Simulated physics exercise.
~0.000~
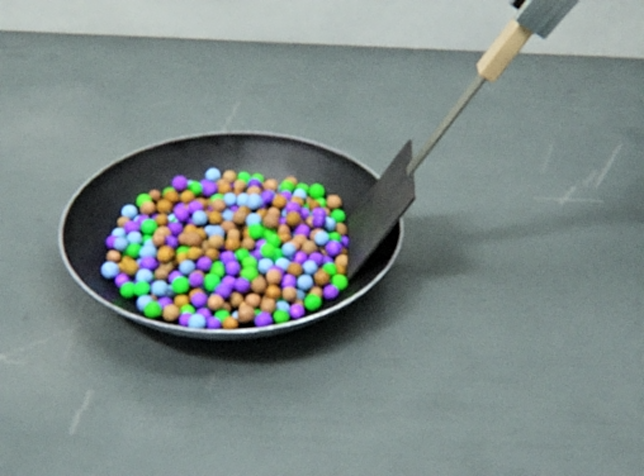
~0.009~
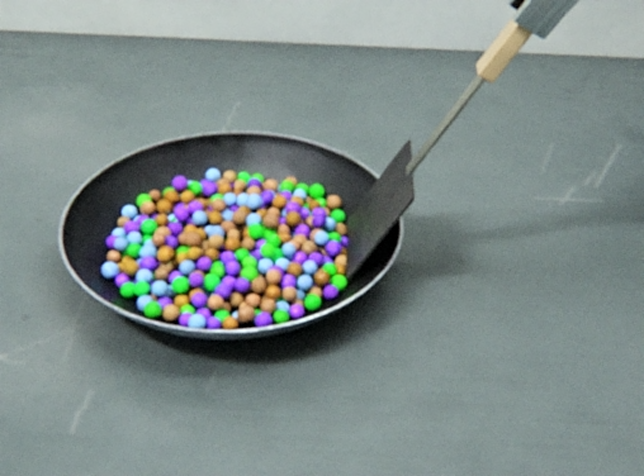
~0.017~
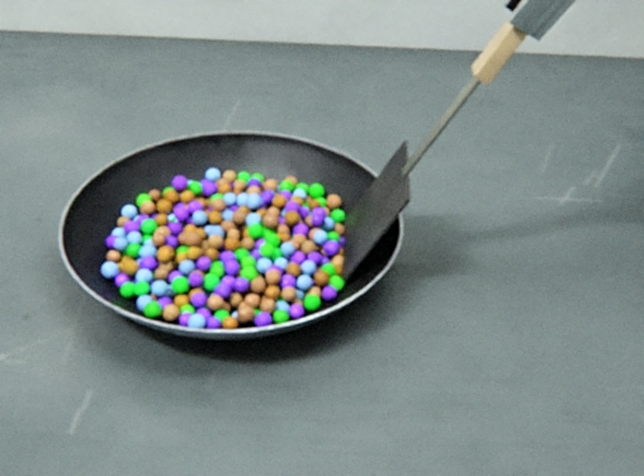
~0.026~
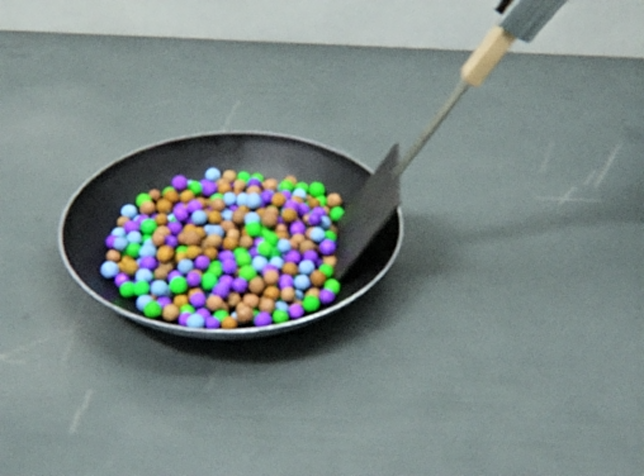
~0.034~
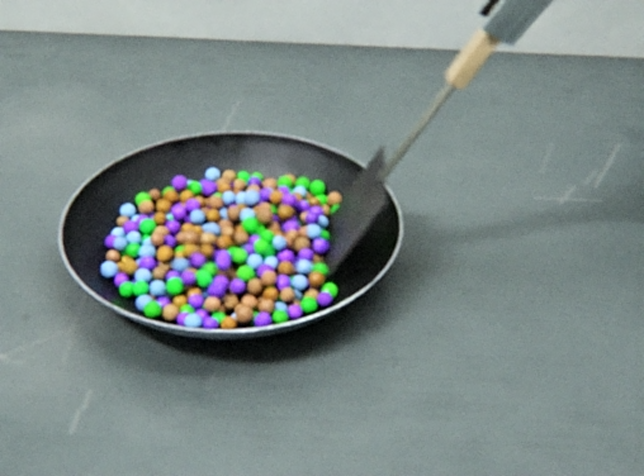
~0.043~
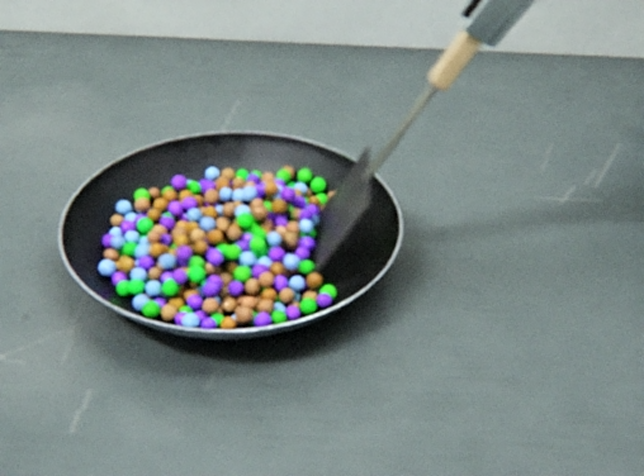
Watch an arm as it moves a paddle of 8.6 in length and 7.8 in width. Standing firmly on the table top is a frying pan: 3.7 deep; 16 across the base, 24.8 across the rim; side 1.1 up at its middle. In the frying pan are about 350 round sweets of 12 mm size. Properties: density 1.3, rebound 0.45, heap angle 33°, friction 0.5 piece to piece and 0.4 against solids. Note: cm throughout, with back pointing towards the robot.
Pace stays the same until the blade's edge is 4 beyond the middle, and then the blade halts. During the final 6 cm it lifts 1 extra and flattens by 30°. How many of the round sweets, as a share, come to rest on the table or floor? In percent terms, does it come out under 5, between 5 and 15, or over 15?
It comes out between 5 and 15 %.
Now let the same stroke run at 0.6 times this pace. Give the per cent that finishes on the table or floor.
About 0 per cent.
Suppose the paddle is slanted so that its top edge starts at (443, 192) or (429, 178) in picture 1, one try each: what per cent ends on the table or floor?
Some 5 and 5 per cent.
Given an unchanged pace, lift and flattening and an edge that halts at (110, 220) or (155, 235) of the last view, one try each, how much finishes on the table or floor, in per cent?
Some 40 and 20 per cent.
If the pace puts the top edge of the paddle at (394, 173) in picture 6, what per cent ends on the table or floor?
That share would be some 0 percent.
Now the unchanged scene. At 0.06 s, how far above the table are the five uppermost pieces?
Height: Some 5 cm.
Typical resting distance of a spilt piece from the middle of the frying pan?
About 20 cm out from the centre.
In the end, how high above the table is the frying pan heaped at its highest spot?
5.0 cm.
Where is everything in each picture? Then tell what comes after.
Paddle top edge at (412, 167), sloping 61°; upper third of the load around (231, 235), from x 110 to 345, top at y 175; 349 in the frying pan, in the first picture.
Paddle top edge at (411, 168), sloping 61°; upper third of the load around (231, 235), from x 110 to 345, top at y 175, in the second picture.
Paddle top edge at (407, 169), sloping 61°; upper third of the load around (232, 236), from x 110 to 340, top at y 175, in the third picture.
Paddle top edge at (398, 171), sloping 61°; upper third of the load around (232, 236), from x 110 to 335, top at y 175, in the fourth picture.
Paddle top edge at (384, 174), sloping 61°; upper third of the load around (243, 233), from x 110 to 340, top at y 175, in the fifth picture.
Paddle top edge at (369, 174), sloping 61°; upper third of the load around (241, 229), from x 105 to 340, top at y 175; 349 in the frying pan, in the sixth picture.
After 0.06 s, sloping 60°, highest piece 5 above the table; 349 in the frying pan.
After 0.09 s, sloping 51°, highest piece 7 above the table; 349 in the frying pan.
After 0.30 s, sloping 31°, highest piece 5 above the table; 313 in the frying pan, 31 on the table or floor, 5 on the blade or in flight.
After 1.35 s, sloping 31°, highest piece 5 above the table; 313 in the frying pan, 36 on the table or floor.
At rest, 313 in the frying pan, 36 on the table or floor. That is 10 % on the table or floor.
